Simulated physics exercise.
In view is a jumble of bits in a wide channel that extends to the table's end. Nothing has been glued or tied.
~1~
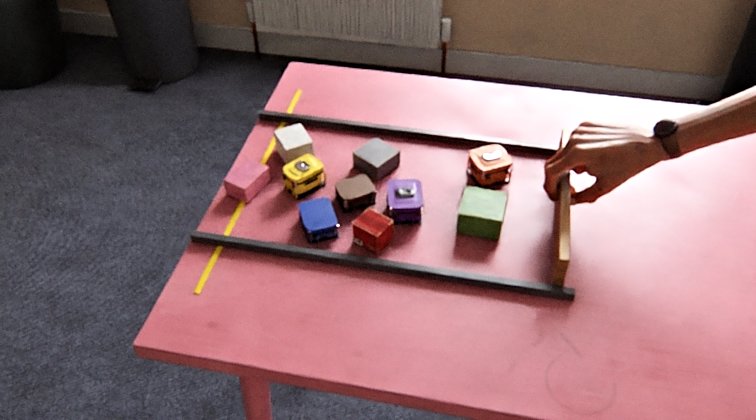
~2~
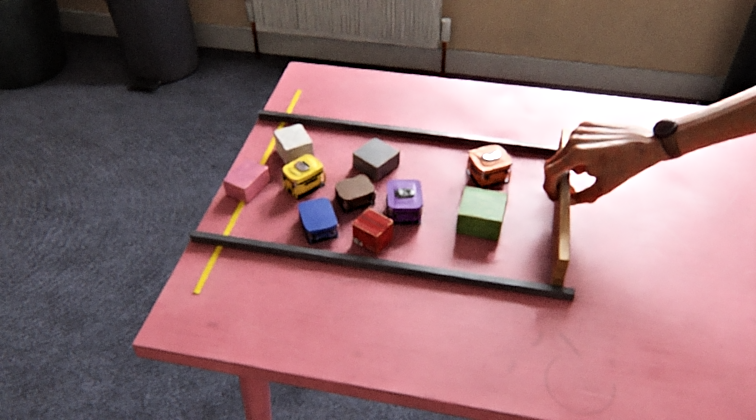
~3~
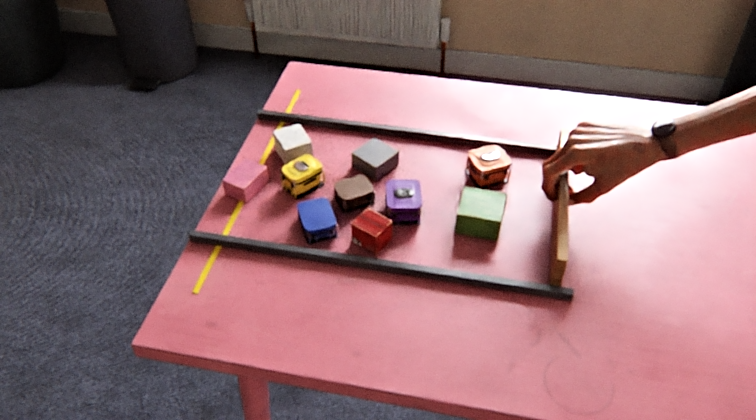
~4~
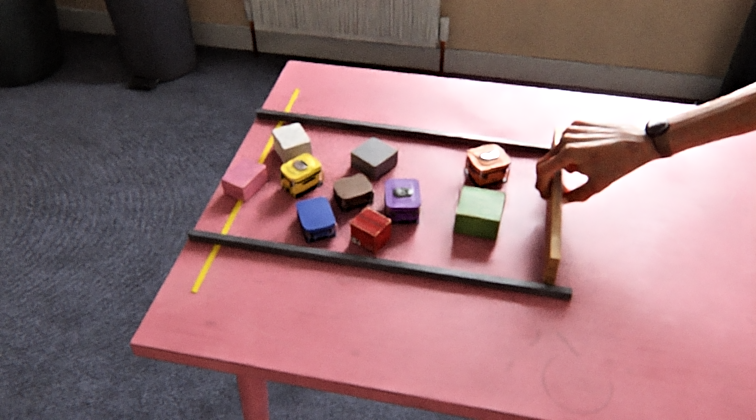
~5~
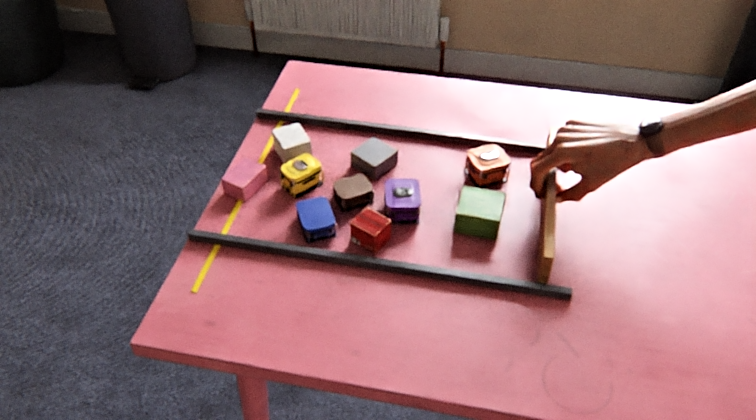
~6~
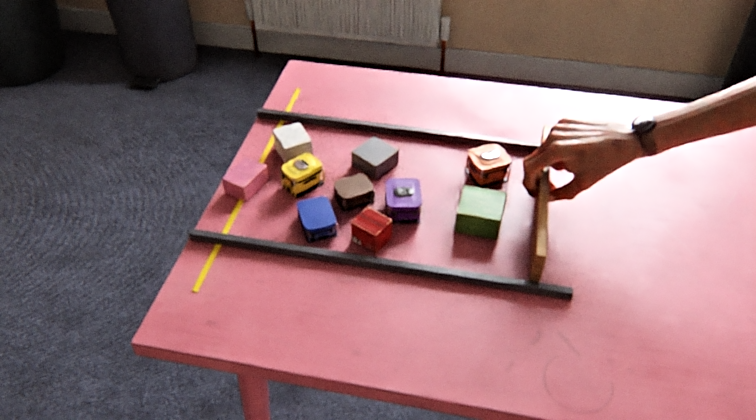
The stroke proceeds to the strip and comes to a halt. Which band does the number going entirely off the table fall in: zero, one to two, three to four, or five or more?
Mind you, the pieces that take the plunge come to five or more.
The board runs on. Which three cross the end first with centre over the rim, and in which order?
It runs the pink block, the brown case, and lastly the yellow case.
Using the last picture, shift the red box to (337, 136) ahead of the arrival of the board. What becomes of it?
From that start, the object then does not stay.
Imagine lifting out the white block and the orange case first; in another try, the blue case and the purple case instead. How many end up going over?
Try one: 5; try two: 4.
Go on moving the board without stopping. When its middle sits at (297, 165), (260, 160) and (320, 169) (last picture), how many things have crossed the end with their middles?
Result per place: 3; 6; 1.
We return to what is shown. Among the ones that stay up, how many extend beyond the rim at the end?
The number is 3.
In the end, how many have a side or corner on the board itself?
So the total is 4.
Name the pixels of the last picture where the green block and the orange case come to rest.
The green block comes to rest at (225, 177), and the orange case comes to rest at (256, 127).
A little later, none off yet; pink block at rest near (246, 179); white block at rest near (293, 144); yellow case at rest near (303, 175).
Next, none off yet; pink block on its side near (206, 192); white block shifted about its own width near (270, 140); yellow case shifted well along near (240, 157).
When it is over, the number that fall off is five or more; down, purple case, brown case, blue case, yellow case, white block and pink block.
